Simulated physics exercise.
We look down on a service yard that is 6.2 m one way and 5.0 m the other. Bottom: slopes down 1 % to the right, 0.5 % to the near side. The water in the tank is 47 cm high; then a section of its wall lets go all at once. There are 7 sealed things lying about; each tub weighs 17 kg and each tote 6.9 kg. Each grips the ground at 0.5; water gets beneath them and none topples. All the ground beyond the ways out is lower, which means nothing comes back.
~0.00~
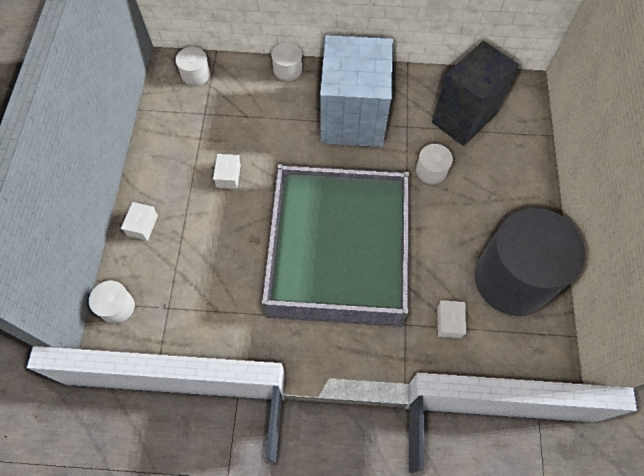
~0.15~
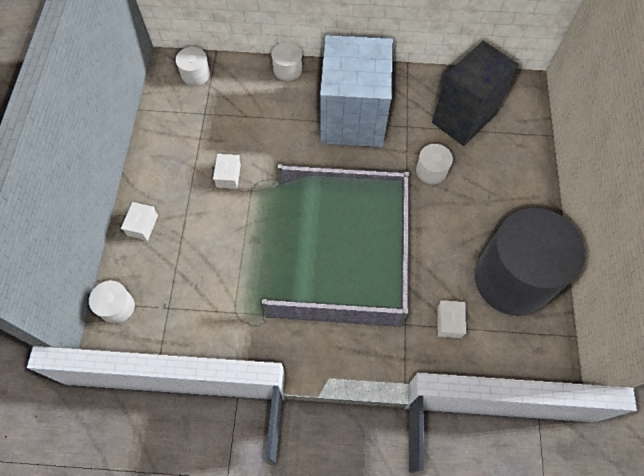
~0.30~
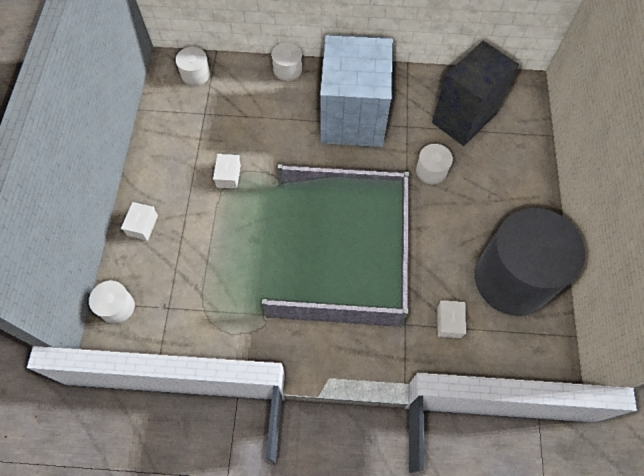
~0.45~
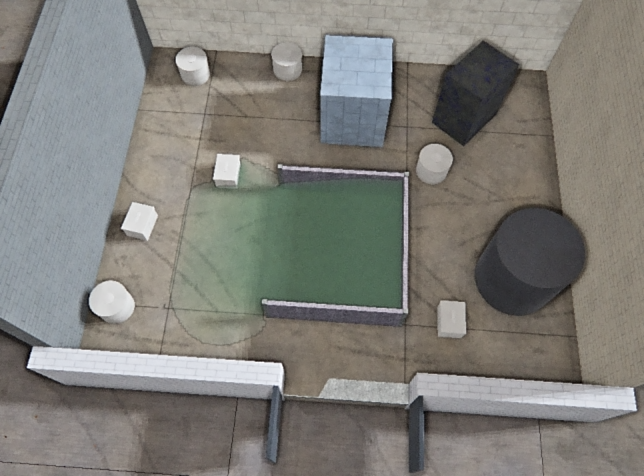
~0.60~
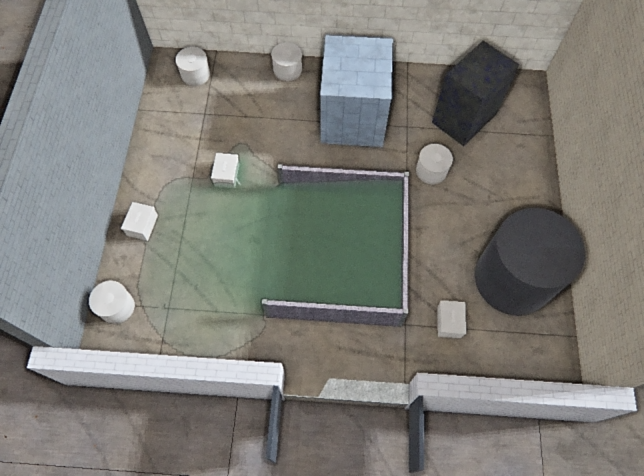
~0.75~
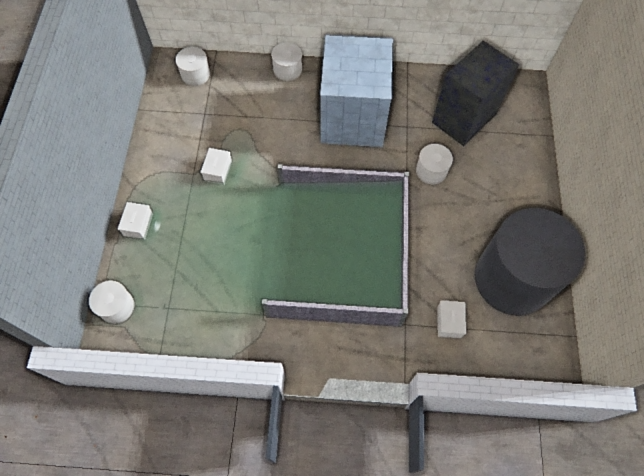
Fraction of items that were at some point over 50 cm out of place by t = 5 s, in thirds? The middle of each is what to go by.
Share: Top third.
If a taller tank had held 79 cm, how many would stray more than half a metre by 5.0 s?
Then 6.
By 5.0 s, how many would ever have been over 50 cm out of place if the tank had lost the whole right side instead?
You'd get 1 in that case.
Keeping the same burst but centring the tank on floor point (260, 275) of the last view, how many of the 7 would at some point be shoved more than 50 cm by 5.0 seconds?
Count: 4.
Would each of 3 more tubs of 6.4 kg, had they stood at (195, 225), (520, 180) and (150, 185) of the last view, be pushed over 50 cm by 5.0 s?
Well, in turn they are above that, below that and above that.
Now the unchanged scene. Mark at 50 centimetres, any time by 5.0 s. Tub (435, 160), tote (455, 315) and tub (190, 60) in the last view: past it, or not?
First falling below it, second falling below it, third exceeding it.
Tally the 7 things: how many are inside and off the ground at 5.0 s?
Of them, 3.
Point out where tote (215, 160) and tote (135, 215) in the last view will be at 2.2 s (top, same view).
Somewhere about (168, 84) and (114, 192).
After 1.1 s 1 of 7 are over 50 cm from their spots; 1 afloat.
After 2.2 s 2 of 7 are over 50 cm from their spots; 3 afloat.
After 3.5 s 4 of 7 are over 50 cm from their spots; 4 afloat.
After 5.0 s 5 of 7 are over 50 cm from their spots, and 5 have been at some point; 3 afloat.
